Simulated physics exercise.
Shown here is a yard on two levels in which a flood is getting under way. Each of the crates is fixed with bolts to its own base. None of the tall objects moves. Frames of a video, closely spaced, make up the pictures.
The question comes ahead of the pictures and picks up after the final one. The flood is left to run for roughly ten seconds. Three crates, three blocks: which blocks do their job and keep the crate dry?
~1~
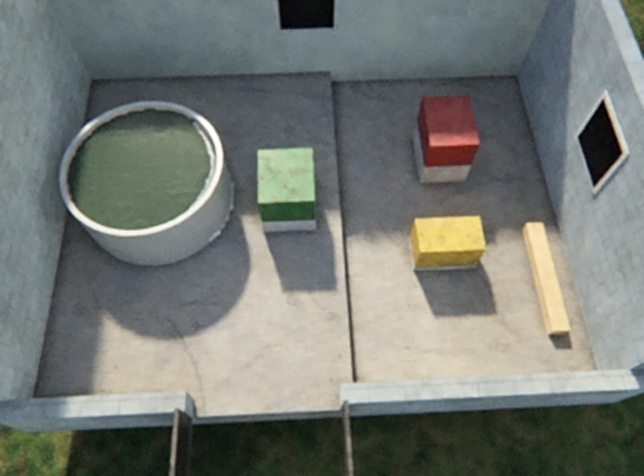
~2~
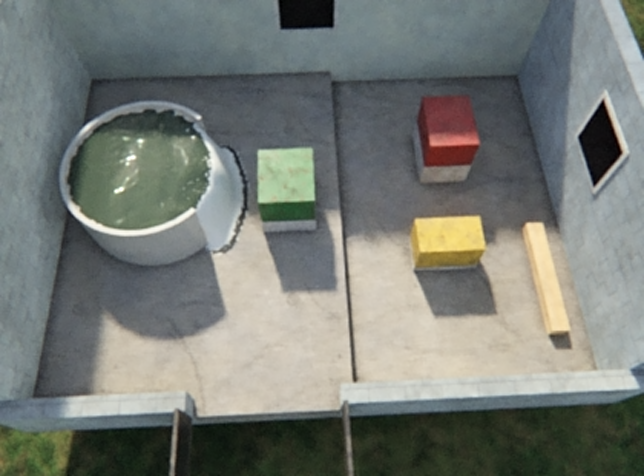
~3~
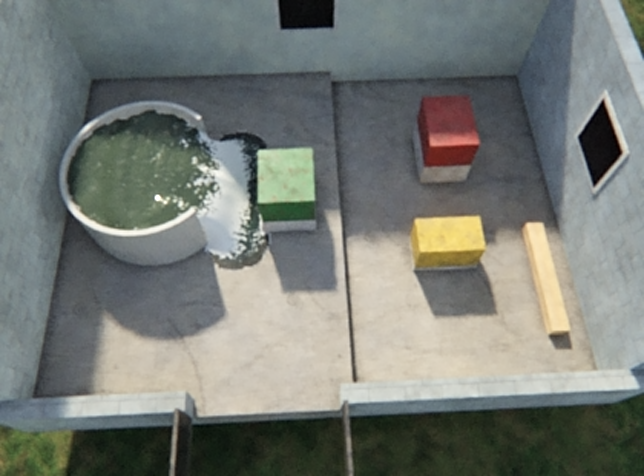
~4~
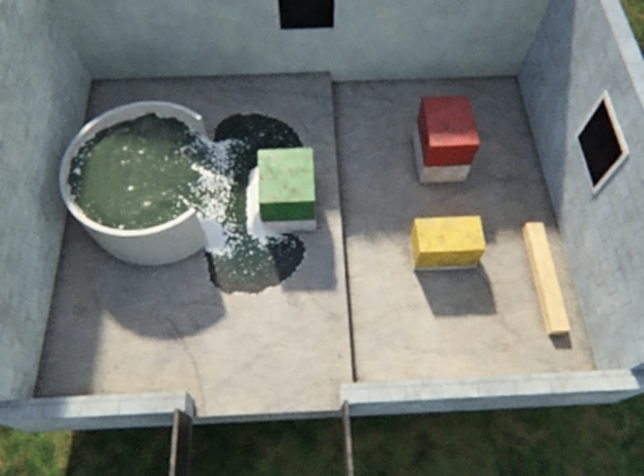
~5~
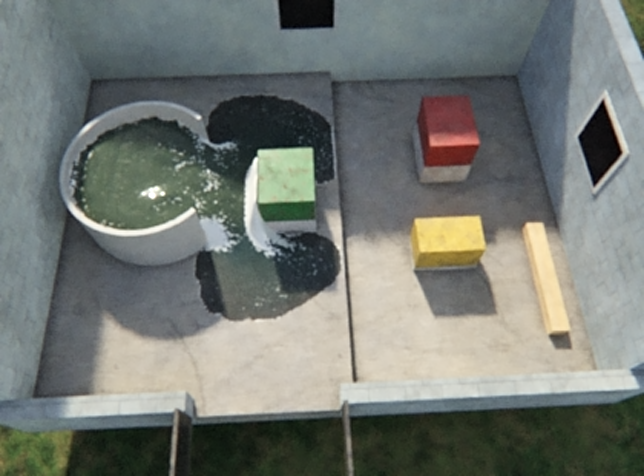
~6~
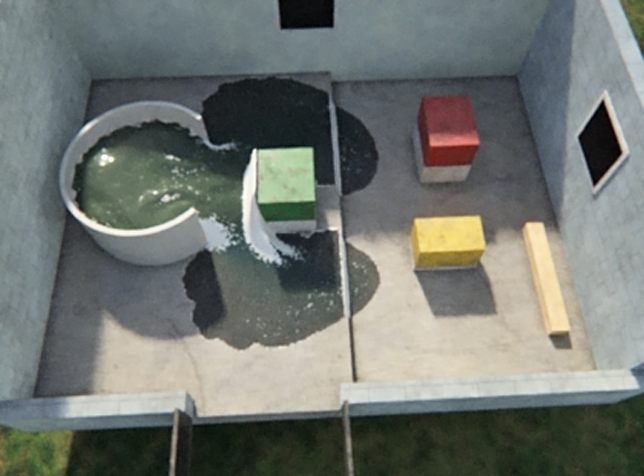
Result: The red crate never meets the water; the green crate meets the water; the yellow crate meets the water.
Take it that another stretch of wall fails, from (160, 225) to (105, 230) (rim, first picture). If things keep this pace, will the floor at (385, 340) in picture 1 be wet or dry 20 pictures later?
Outcome: Submerged.
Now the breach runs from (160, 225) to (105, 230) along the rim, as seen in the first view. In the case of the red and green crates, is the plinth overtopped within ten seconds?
Well, the red crate is never reached, and the green crate is never reached as well.
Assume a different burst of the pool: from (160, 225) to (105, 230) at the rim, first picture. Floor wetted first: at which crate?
My pick is the yellow-painted one.
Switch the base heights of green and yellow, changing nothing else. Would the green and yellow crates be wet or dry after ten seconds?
Result: The green crate gets splashed; the yellow crate comes through fine.
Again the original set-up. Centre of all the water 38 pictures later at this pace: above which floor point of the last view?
At about (373, 218).
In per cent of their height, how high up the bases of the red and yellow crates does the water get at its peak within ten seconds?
Close to 50 per cent, and close to 200 per cent, in that order.
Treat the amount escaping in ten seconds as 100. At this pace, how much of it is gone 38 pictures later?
Roughly 85 percent of it.
A moment on, water covers 50 % of the floor; the red crate water round its plinth, the green crate water round its plinth, the yellow crate water round its plinth.
Next, water covers 60 % of the floor; the red crate water round its plinth, the green crate water round its plinth, the yellow crate water round its plinth.
Then, water covers 80 % of the floor; the red crate water round its plinth, the green crate water round its plinth, the yellow crate water round its plinth.
Later, water covers 90 % of the floor; the red crate water round its plinth, the green crate water round its plinth, the yellow crate water round its plinth.
In the end, water covers 90 % of the floor; the red crate stayed above the water, the green crate was topped, the yellow crate was topped.
